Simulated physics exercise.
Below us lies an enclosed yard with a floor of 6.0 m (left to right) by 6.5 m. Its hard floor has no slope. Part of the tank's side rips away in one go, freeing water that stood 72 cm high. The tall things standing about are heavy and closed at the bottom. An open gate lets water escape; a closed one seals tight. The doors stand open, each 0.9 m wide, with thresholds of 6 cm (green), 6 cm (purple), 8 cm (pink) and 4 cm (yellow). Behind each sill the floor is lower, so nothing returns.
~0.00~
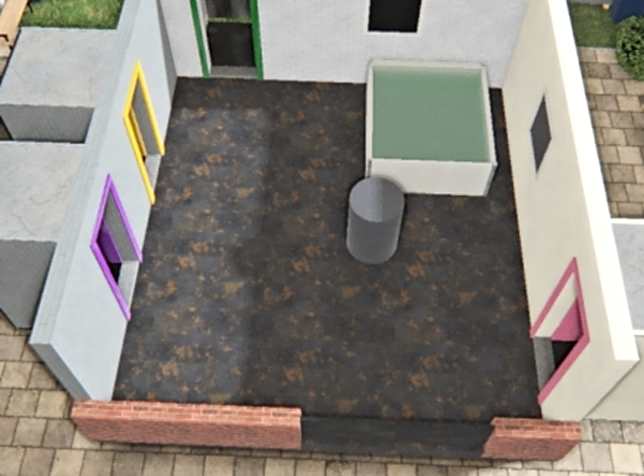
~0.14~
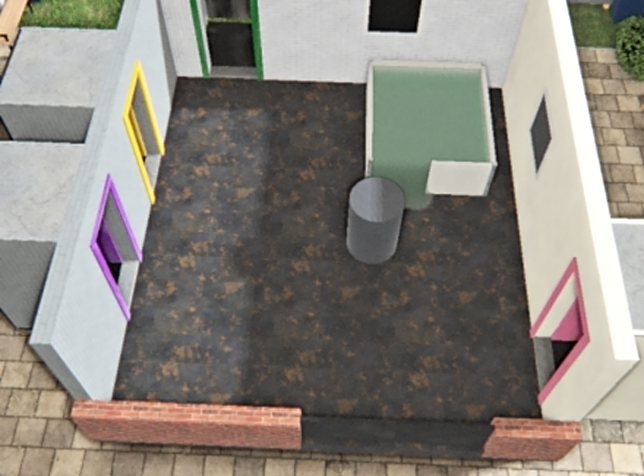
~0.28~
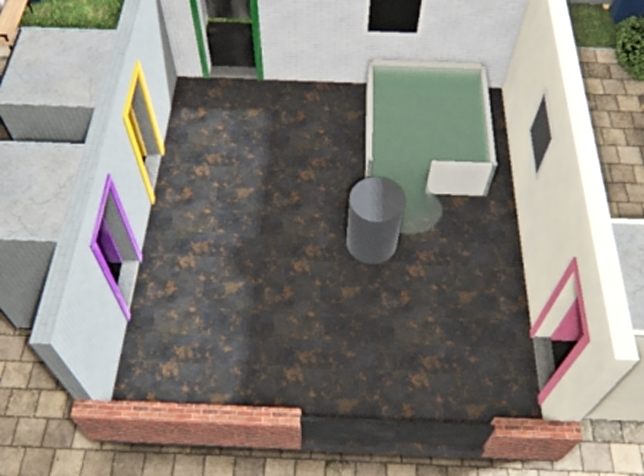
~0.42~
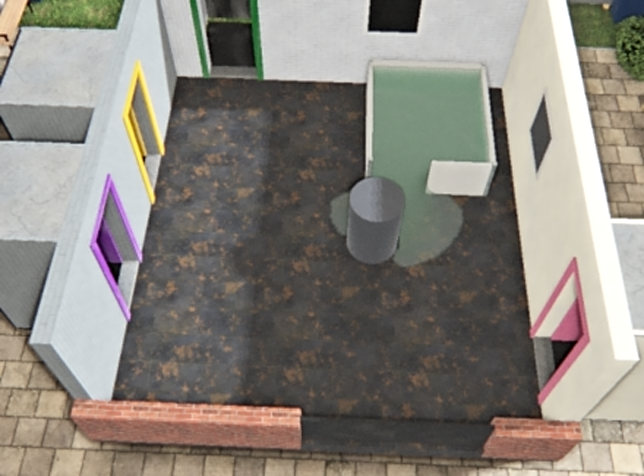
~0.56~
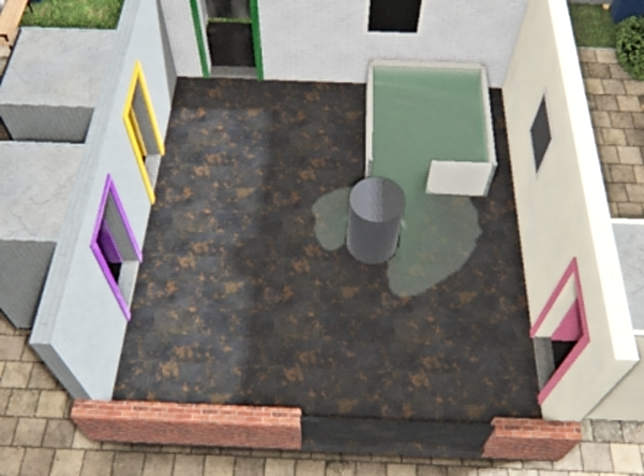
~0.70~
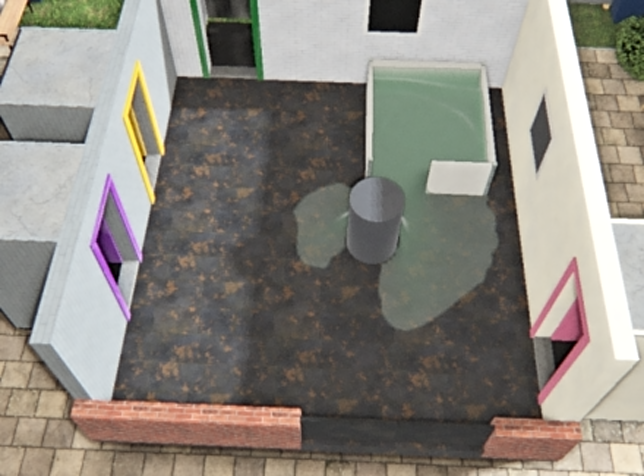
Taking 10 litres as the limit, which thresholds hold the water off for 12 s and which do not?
Within that time: At the green door it exceeds the limit; at the purple door it exceeds the limit; at the pink door it exceeds the limit; at the yellow door it goes over the limit.
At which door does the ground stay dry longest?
The green one.
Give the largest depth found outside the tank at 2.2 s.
Up to some 45 cm.
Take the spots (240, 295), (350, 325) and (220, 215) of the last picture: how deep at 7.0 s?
About 8, 2 and 5 cm.
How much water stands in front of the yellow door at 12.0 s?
About 5.5 cm.
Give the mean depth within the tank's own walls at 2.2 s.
About 42 cm.
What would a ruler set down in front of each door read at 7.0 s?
Depths in cm: Green 5, purple 12, pink 12, yellow 10.
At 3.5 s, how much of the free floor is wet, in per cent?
Some 70 per cent of it.
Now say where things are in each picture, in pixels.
Still water, 72 cm deep, in the tank at (429, 113), in the first picture.
Water pours out at (399, 181) and has run 0.6 m, to a hidden place; typically 9 cm deep outside, 72 cm at the tank's back, in the second picture.
Water pours out at (399, 182) and has run 0.9 m, to (429, 225); typically 12 cm deep outside, 72 cm at the tank's back, in the third picture.
Water pours out at (398, 182) and has run 1.4 m, to (407, 262); typically 10 cm deep outside, 72 cm at the tank's back, in the fourth picture.
The front is at (404, 292), 2.0 m from the gap at (398, 182); 2.7 m2 of floor is under water; 71 cm left at the back of the tank, in the fifth picture.
The front is at (409, 324), 2.5 m from the gap at (399, 182); 3.9 m2 of floor is under water; 65 cm left at the back of the tank, in the sixth picture.
After 1.4 s water covers 35 % of the floor and is deepest (56 cm) near (381, 223); green door not reached, purple door not reached, pink door not reached, yellow door not reached.
After 2.2 s water covers 55 % of the floor and is deepest (45 cm) near (381, 223); green door not reached, purple door 10 cm at the sill, 0 L in, pink door 15 cm at the sill, 10 L in, yellow door 7 cm at the sill, 2 L in.
After 3.5 s water covers 70 % of the floor and is deepest (33 cm) near (381, 223); green door not reached, purple door 10 cm at the sill, 25 L in, pink door 16 cm at the sill, 36 L in, yellow door 11 cm at the sill, 46 L in.
After 7.0 s water covers 90 % of the floor and is deepest (18 cm) near (381, 223); green door 5 cm at the sill, 0 L in, purple door 12 cm at the sill, 69 L in, pink door 12 cm at the sill, 113 L in, yellow door 10 cm at the sill, 86 L in.
After 12.0 s water covers 100 % of the floor and is deepest (12 cm) near (322, 83); green door 10 cm at the sill, 43 L in, purple door 7 cm at the sill, 112 L in, pink door 8 cm at the sill, 124 L in, yellow door 6 cm at the sill, 118 L in.
